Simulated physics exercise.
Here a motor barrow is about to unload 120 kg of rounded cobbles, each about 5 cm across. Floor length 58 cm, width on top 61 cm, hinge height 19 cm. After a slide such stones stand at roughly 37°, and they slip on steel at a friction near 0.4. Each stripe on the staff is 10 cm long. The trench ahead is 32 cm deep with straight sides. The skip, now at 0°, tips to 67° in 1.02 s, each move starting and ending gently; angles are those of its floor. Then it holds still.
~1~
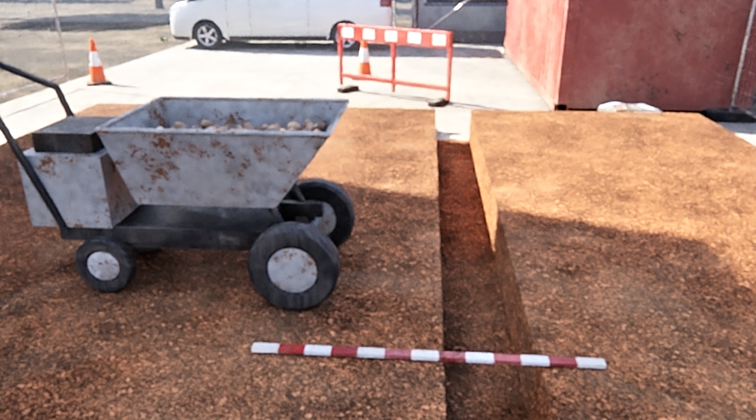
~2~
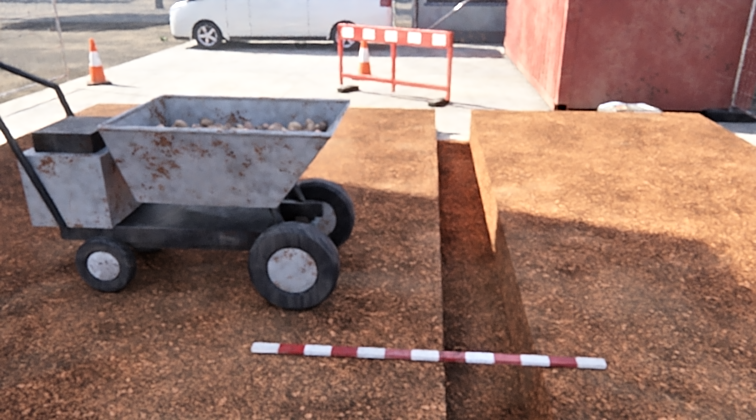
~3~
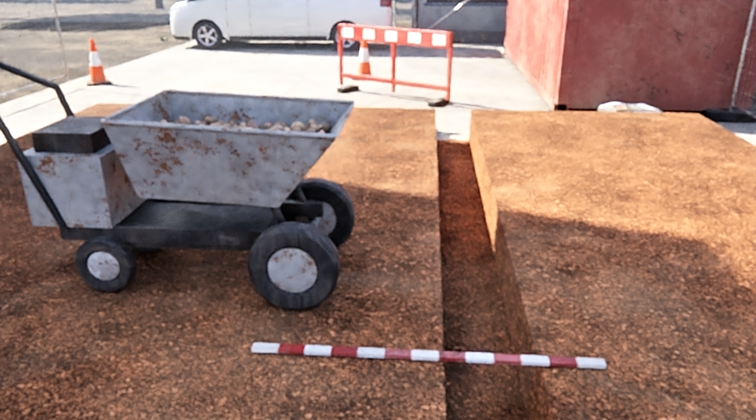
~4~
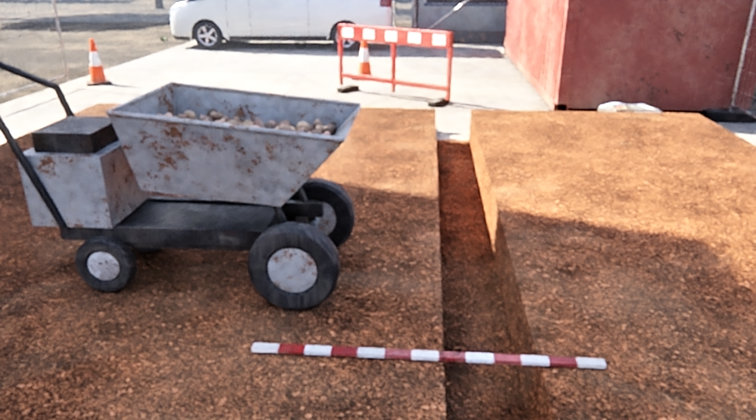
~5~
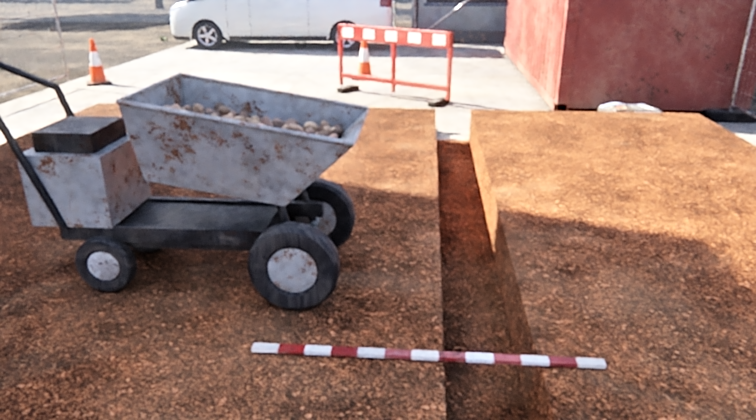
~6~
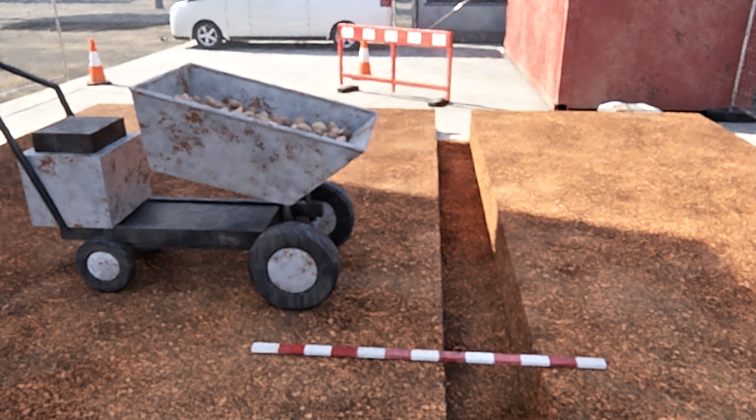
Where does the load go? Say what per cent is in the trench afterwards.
Roughly 93 per cent ends in the trench.
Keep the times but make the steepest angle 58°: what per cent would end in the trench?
Then about 55 per cent.
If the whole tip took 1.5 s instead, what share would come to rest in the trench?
Then about 95 per cent.
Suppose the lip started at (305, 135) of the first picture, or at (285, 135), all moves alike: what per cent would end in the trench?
First some 95, then 80 per cent.
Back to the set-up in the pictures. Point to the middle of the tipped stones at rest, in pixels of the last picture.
Their middle is at about (480, 324).
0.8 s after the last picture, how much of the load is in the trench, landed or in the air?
Some 20 per cent.
Then, 0.5 s after the last picture the floor is at 56°, 100 % in the skip; the foremost stones are at (410, 203).
Then, 0.8 s after the last picture the floor is at 67°, 82 % in the skip, 18 % in the trench; the foremost stones are at (500, 275).
Then, 1.2 s after the last picture the floor is at 67°, 40 % in the skip, 53 % in the trench, 7 % past the trench; the foremost stones are at (605, 286).
Then, 3.1 s after the last picture the floor is at 67°, 0 % in the skip, 93 % in the trench, 7 % past the trench; the foremost stones are at (687, 288).
